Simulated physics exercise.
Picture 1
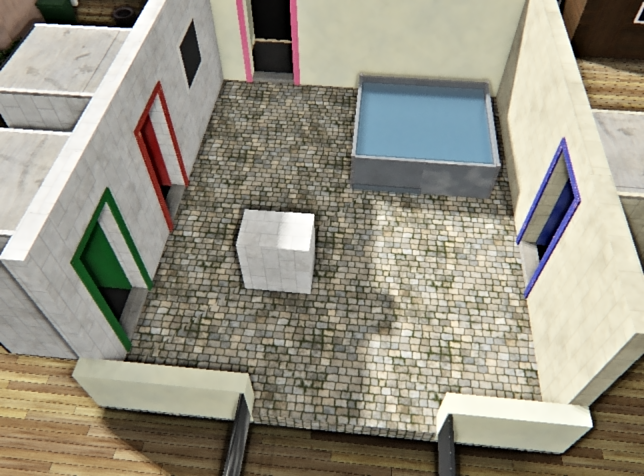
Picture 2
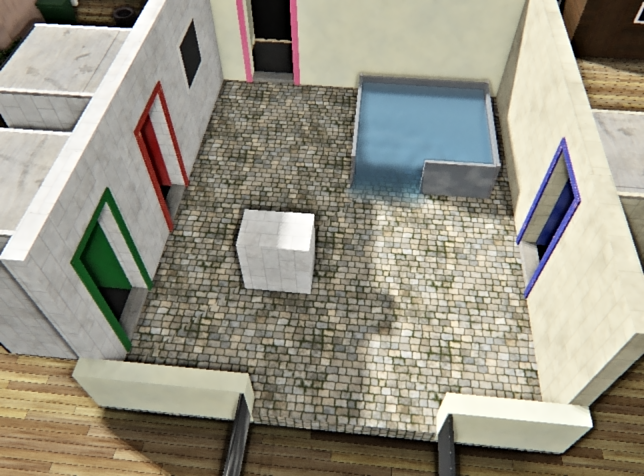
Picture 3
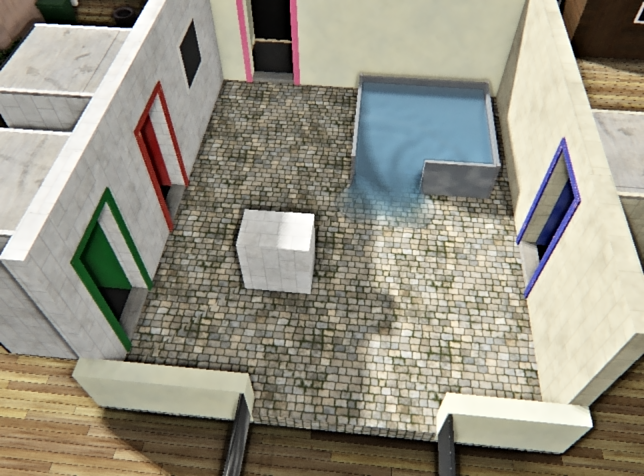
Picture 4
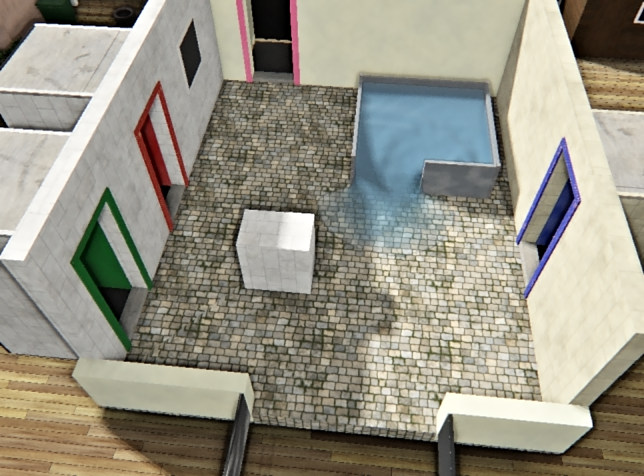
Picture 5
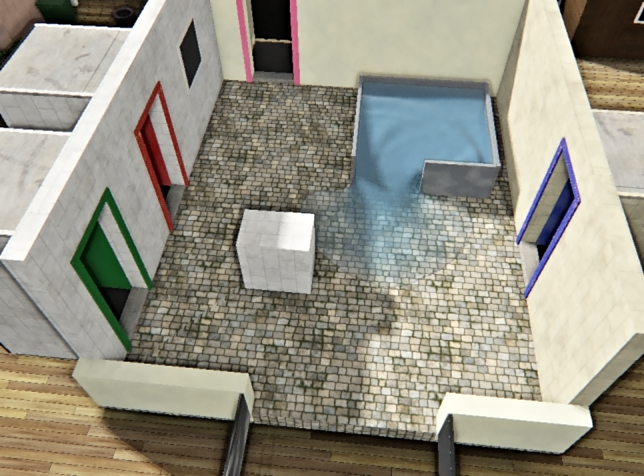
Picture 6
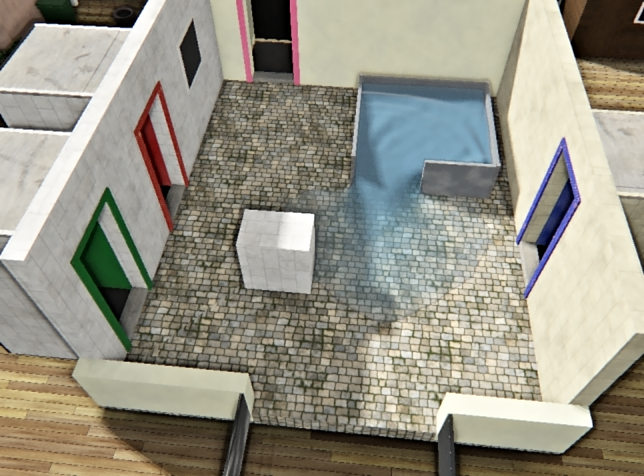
In this clip, still water fills a gray tank in a walled, paved yard, then the left part of its front side gives way and water pours out, fanning across the stones past a white block.
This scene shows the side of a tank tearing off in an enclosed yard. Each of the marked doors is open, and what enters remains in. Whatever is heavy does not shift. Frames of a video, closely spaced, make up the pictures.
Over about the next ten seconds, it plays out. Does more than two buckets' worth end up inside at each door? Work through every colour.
In the end green door: Inside the limit; pink door: Inside the limit; red door: Past the limit; blue door: Inside the limit.
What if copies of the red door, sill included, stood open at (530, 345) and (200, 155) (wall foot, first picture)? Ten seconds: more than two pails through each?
Result - first door gets past the limit, second door doesn't reach the limit.
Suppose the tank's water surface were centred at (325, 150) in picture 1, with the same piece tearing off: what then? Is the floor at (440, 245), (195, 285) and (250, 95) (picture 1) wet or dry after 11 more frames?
Hit, hit, spared.
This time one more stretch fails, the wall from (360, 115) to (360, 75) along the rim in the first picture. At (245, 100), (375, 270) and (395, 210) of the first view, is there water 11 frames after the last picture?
Following the listed order, the three come out reached by the spill, not reached and not reached.
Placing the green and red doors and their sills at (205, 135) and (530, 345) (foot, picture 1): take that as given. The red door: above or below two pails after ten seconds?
Looking at it, red tops the limit here.
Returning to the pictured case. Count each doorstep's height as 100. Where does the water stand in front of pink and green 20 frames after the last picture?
The first is near 0 per cent, the second near 60 per cent.
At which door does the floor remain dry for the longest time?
It's the door marked pink.
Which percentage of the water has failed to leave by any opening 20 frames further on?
About 80 %.
A moment on, water covers 35 % of the floor; the green door not reached, the pink door not reached, the red door not reached, the blue door wet at the sill, nothing in.
Next, water covers 45 % of the floor; the green door not reached, the pink door not reached, the red door wet at the sill, nothing in, the blue door wet at the sill, nothing in.
Then, water covers 55 % of the floor; the green door wet at the sill, nothing in, the pink door not reached, the red door over two buckets in, the blue door wet at the sill, nothing in.
Later, water covers 75 % of the floor; the green door wet at the sill, nothing in, the pink door wet at the sill, nothing in, the red door over two buckets in, the blue door wet at the sill, nothing in.
In the end, water covers 90 % of the floor; the green door wet at the sill, nothing in, the pink door wet at the sill, nothing in, the red door over two buckets in, the blue door wet at the sill, nothing in.
